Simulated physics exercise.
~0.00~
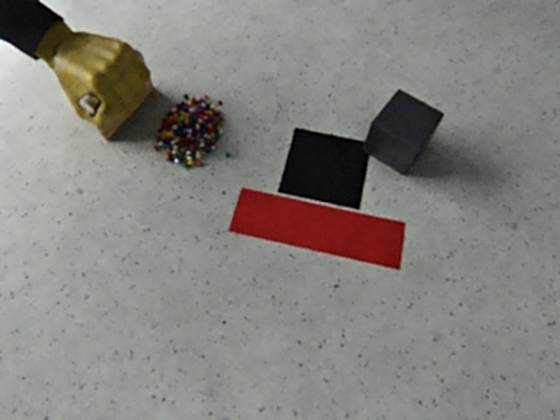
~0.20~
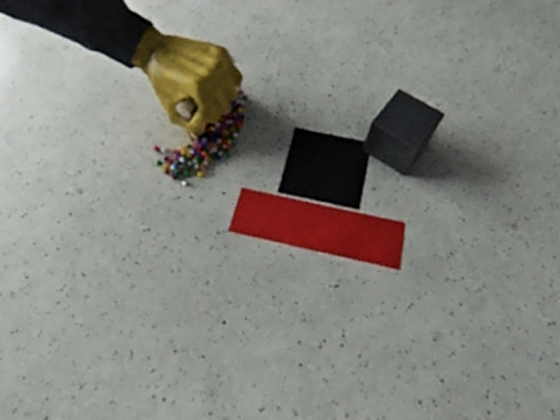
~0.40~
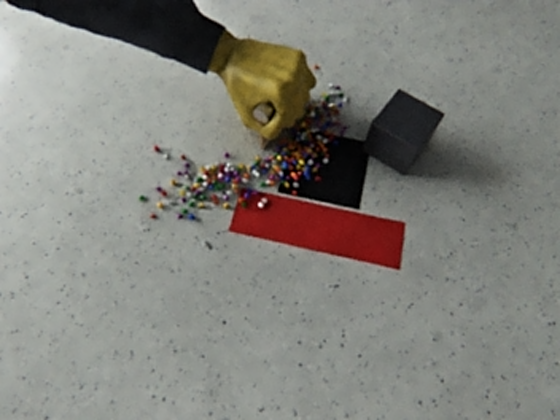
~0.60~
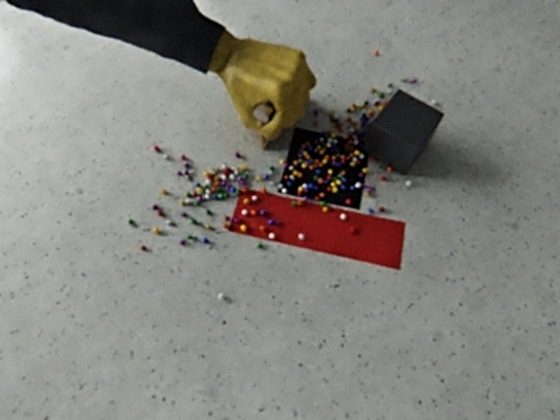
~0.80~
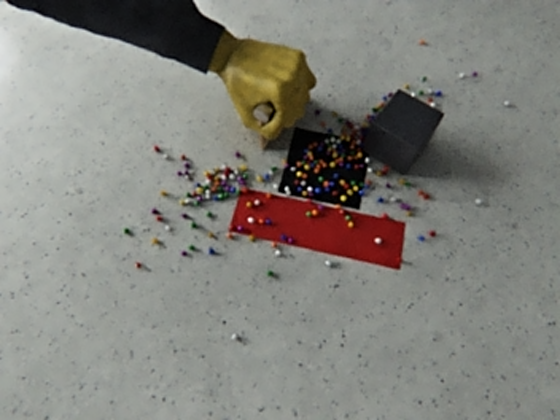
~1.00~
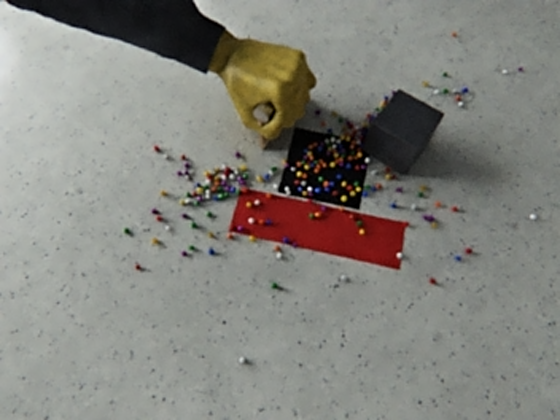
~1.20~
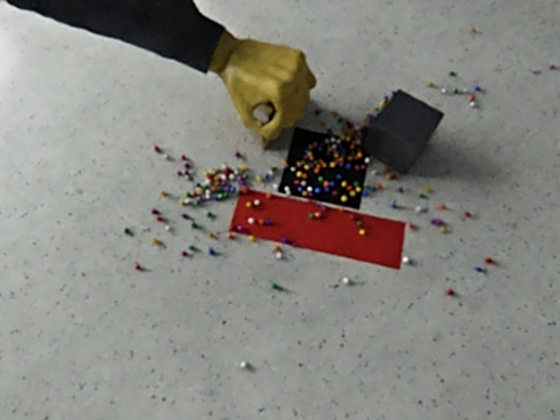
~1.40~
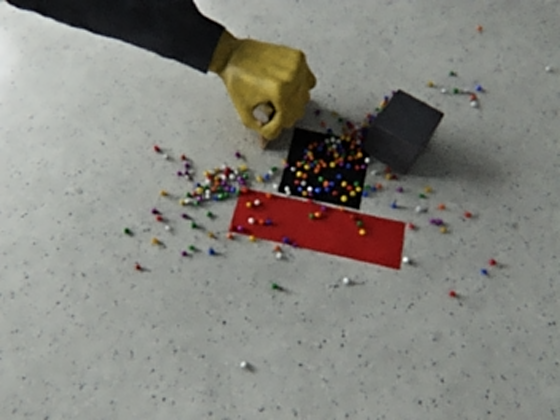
A pale, speckled floor is seen from above at a slant. A yellow-gloved fist in a dark sleeve rests at the upper left beside a pile of multicoloured beads, with a black square, a long red strip and a dark grey block to the right. The fist sweeps right, pushing the beads into a stream towards the black square, then stops just short of it. The beads keep rolling, spreading over both sheets and around the block, some straying far right. Finally they settle, many scattered on bare floor, a dense cluster on the black square and few on the red strip.
